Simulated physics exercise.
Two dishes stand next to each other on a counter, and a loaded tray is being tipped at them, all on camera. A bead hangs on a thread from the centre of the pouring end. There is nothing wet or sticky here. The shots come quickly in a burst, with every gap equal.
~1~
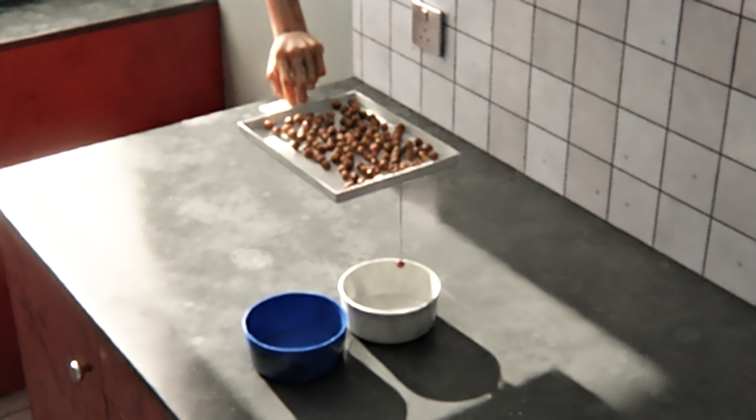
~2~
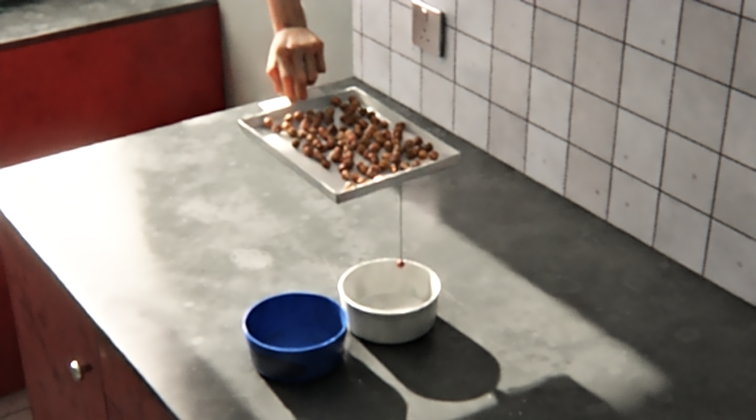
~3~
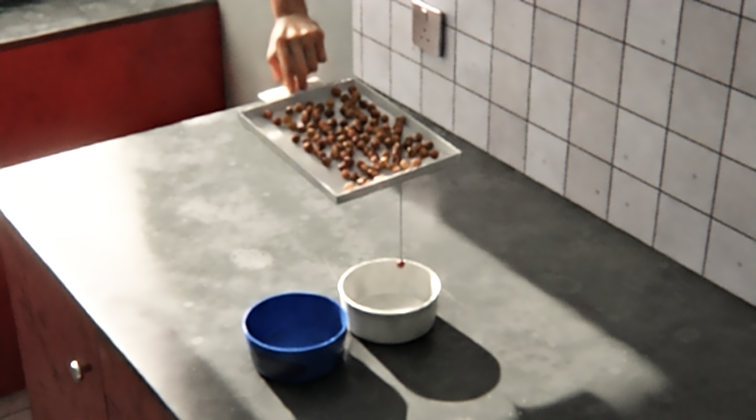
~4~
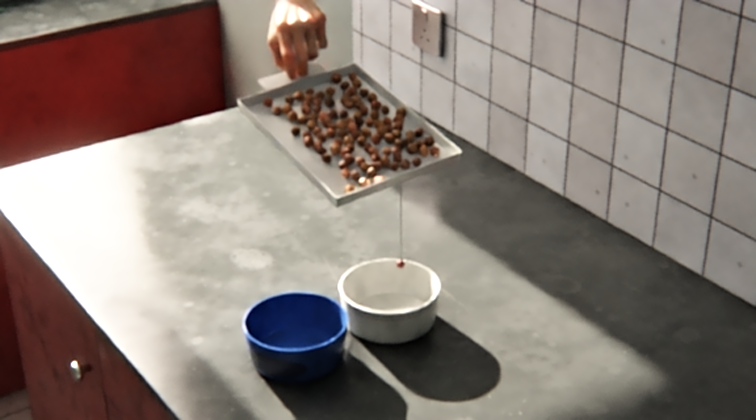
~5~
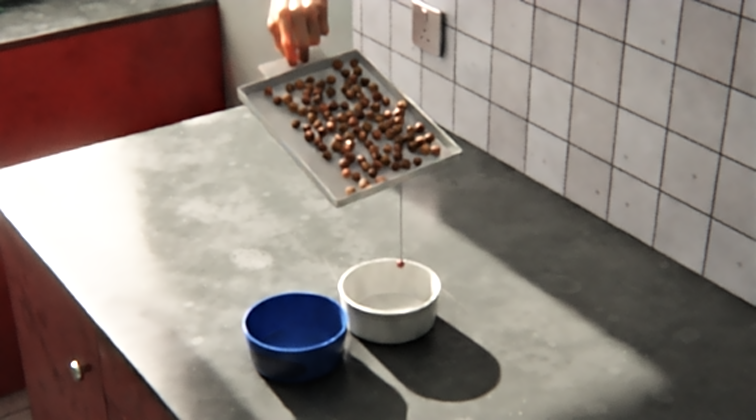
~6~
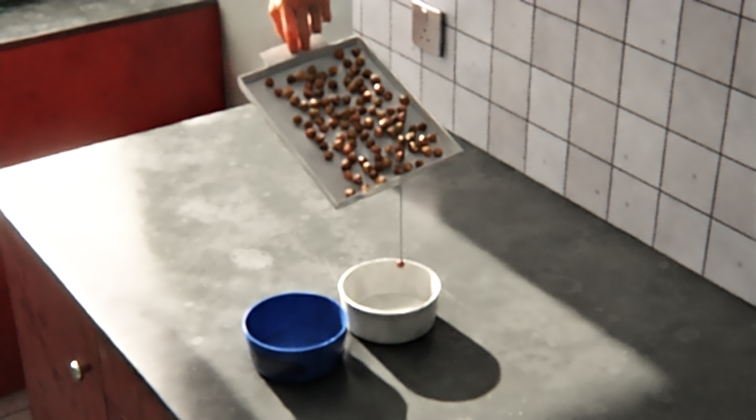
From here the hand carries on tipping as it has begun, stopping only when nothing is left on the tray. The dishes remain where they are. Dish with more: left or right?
The right one fills more.
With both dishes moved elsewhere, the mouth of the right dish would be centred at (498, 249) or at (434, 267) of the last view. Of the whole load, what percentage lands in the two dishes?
The first gives 30 %, the second 50 %.
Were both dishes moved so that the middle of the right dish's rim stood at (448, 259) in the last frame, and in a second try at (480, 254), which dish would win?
The first time it's the left-side dish, the second time it's the left-side dish.
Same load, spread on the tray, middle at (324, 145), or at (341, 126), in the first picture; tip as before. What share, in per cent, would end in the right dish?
You'd get about 30 per cent first and about 40 per cent second.
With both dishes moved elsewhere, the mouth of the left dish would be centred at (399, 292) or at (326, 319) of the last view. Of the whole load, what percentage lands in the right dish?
Some 0 percent in the first case, 40 percent in the second.
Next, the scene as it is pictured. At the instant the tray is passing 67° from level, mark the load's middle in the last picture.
The centre of the load shows up near (375, 150) in the last view.
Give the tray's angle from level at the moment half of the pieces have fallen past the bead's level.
Near 120 degrees.
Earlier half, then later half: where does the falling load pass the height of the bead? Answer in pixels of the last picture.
First half (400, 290); second half (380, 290).
Soon after the last picture, tray tipped steeply; nearly all on the tray; a stray few in the air.
A little later, tray tipped past a quarter turn; nearly all on the tray; a stray few outside both; a stray few in the air.
Later still, tray tipped past a quarter turn; a small part in the left dish; about a third in the right dish; about half outside both; a stray few in the air.
By the end, tray tipped past a quarter turn; a small part in the left dish; about a third in the right dish; about half outside both; a stray few in the air.
